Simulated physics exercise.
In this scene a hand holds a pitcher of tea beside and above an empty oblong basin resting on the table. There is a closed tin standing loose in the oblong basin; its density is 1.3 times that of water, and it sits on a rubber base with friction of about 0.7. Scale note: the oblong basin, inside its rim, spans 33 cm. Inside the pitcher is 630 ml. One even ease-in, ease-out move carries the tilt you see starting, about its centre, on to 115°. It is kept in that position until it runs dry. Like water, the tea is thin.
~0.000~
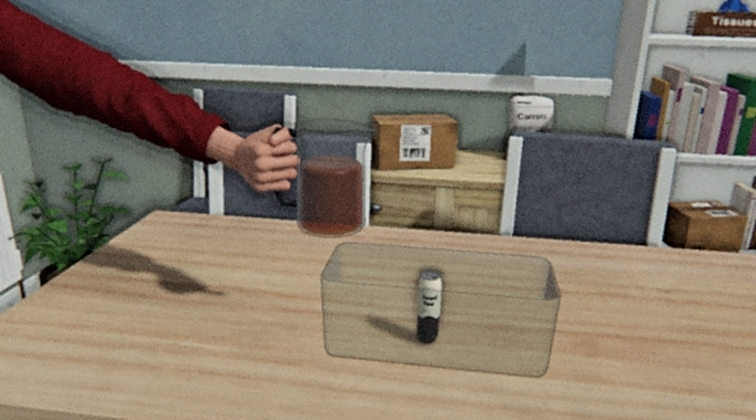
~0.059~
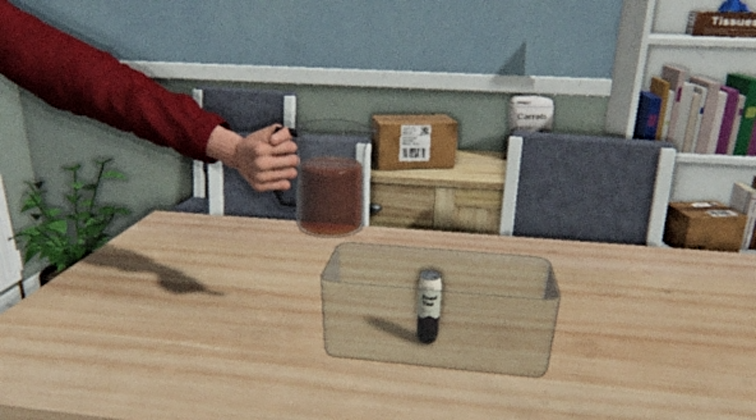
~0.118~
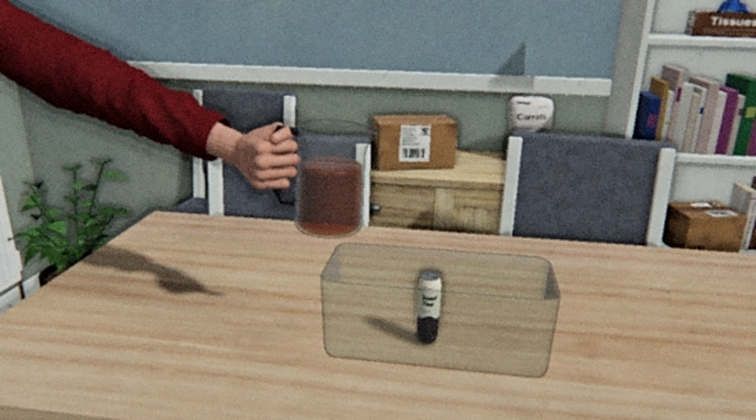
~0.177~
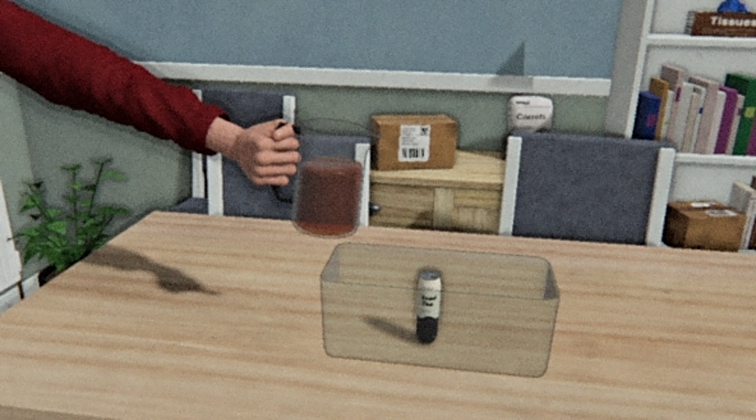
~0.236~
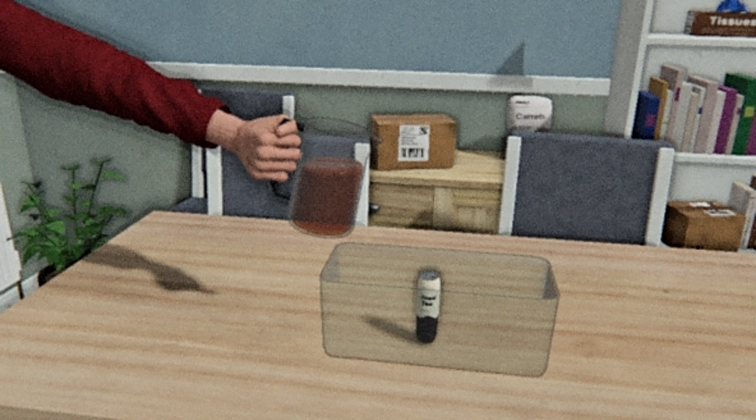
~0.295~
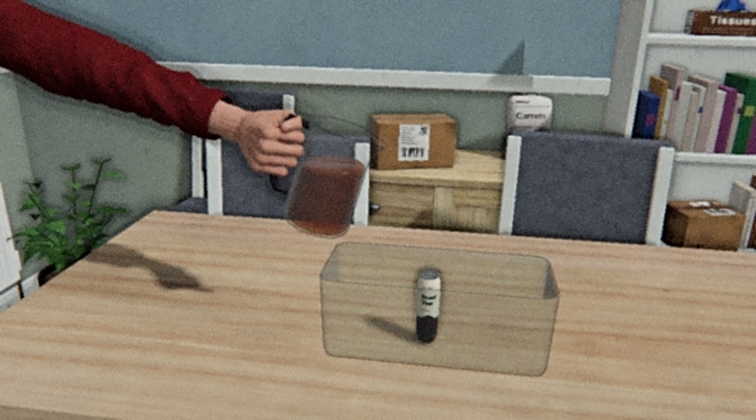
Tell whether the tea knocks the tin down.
It will be floored.
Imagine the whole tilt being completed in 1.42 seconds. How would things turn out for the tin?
So the tin will tip over.
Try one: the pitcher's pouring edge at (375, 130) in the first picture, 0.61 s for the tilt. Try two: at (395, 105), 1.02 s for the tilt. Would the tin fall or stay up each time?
First it tips over; then it stays on its base.
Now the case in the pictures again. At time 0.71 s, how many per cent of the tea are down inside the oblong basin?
At that time the basin holds about 0 per cent of the liquid.
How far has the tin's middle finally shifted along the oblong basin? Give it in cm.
It finishes around 8.0 cm from where it began.
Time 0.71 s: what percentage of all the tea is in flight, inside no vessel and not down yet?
About 6 per cent.
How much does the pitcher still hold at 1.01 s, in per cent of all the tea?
Near 34 in a hundred.
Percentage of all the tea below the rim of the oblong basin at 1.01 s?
Near 46 per cent of the total.
By 0.71 s the tilt is 76° and 94 per cent is still to pour; the tin stands where it began.
By 1.01 s the tilt is 110° and 35 per cent is still to pour; the tin stands where it began.
By 1.33 s the tilt is 115° and 1 per cent is still to pour; the tin lies on its side.
By 1.67 s the tilt is 115° and 0 per cent is still to pour; the tin lies on its side.
At rest the tin lies on its side.
